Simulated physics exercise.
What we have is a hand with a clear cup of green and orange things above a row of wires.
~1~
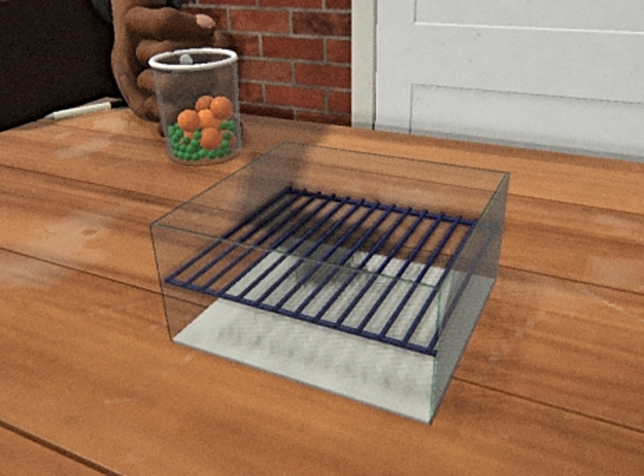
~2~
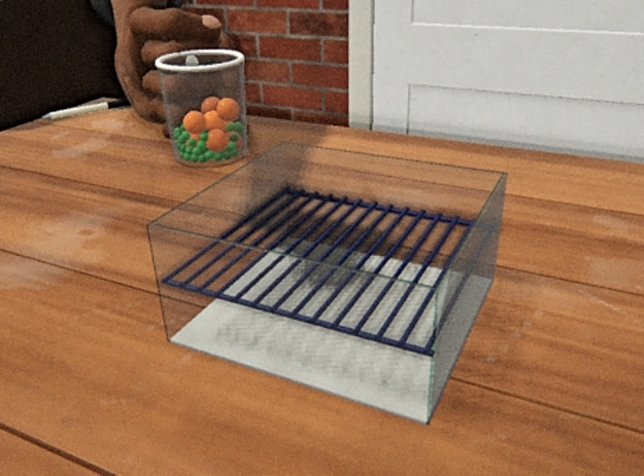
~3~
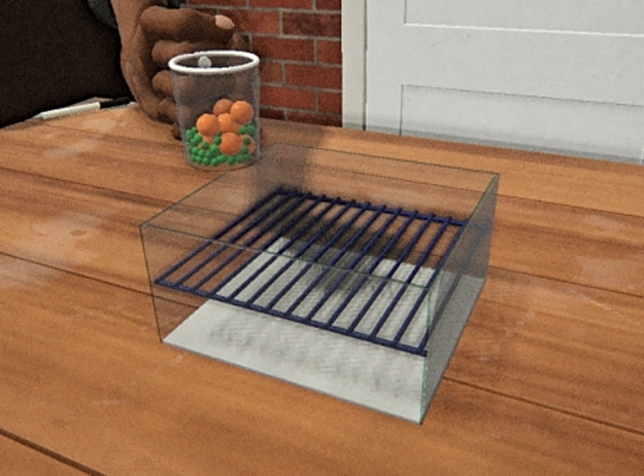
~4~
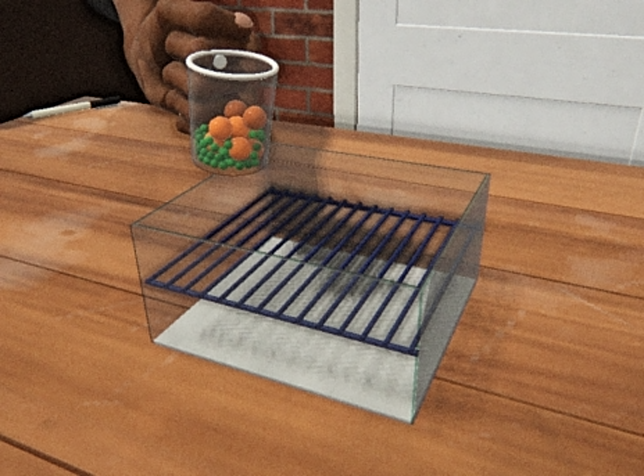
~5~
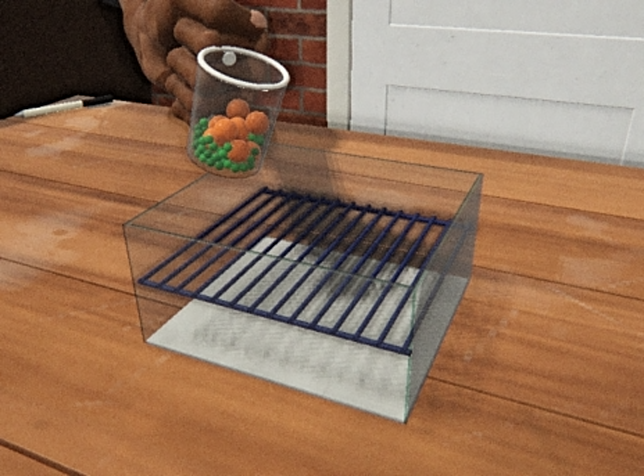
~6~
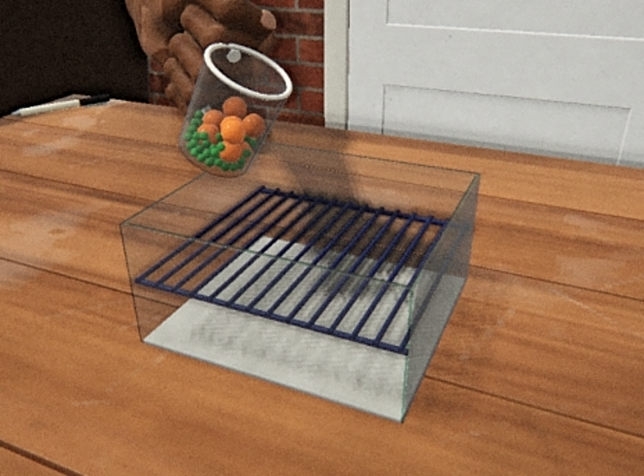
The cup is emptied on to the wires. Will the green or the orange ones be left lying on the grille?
The green ones fall between the wires and the orange ones rest on the wires.
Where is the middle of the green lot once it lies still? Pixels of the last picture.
At about (324, 303).
Then, 0.39 s past the last view, green ones, all in the cup; orange ones, all in the cup.
Then, 0.81 s past the last view, green ones, all in the cup; orange ones, all in the cup.
Then, 1.31 s past the last view, green ones, about a quarter on or over the wires, most under the rack; orange ones, all on or over the wires.
Finally, green ones, all under the rack; orange ones, all on the wires, none under the rack.
